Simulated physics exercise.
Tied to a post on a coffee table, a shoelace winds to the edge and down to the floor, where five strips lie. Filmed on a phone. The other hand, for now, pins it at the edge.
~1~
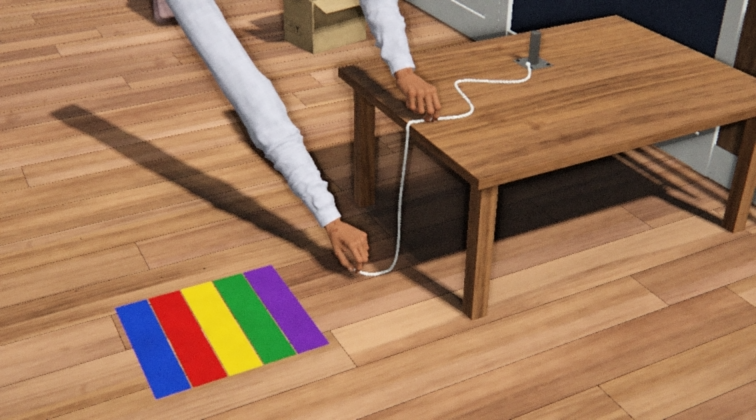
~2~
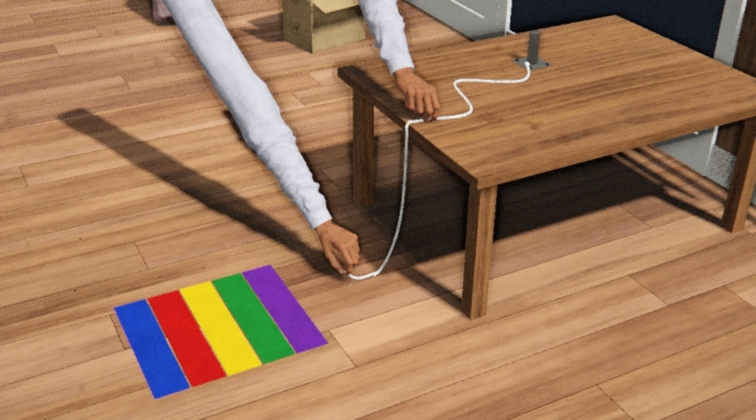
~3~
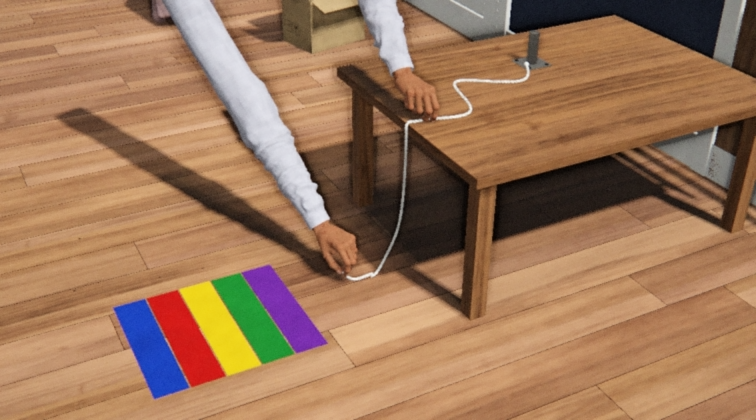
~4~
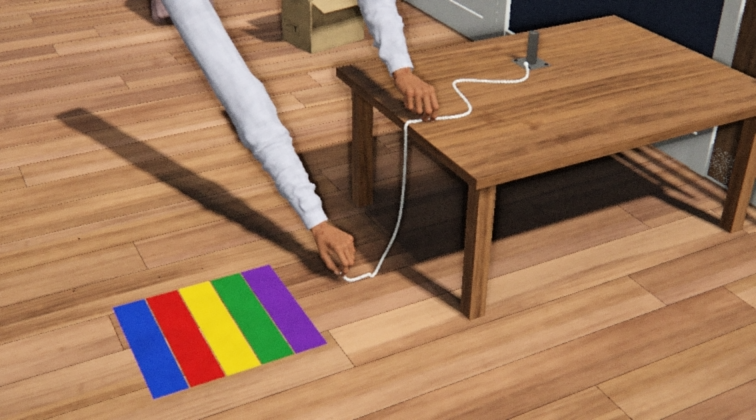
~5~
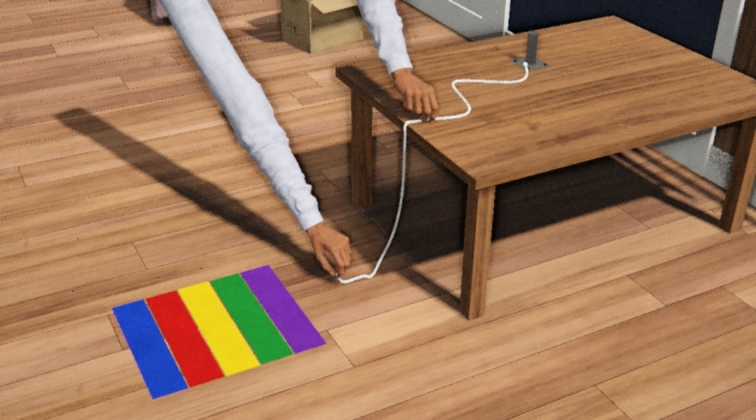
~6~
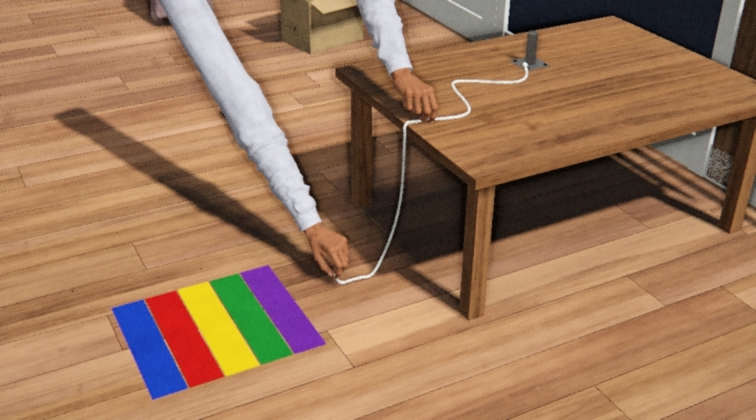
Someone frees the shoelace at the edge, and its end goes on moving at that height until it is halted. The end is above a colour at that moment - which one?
The red one.
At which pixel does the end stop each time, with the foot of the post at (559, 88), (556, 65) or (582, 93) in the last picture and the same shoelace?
One per try, in order: (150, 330), (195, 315), (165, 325).
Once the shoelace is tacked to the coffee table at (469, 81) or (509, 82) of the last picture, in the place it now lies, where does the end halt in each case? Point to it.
Per try (px, approx.): (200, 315); (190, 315).
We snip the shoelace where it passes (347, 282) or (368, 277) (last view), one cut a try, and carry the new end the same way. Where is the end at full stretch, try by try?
The pixels are close to (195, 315) and (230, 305), one per try.
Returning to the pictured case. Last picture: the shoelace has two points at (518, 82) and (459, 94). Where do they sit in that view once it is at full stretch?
They go to (490, 76) and to (421, 100).
A little later, end near (226, 306); over yellow.
Next, end near (191, 316); over red.
When it is tight, end near (169, 323); over red. It halts on the red strip.
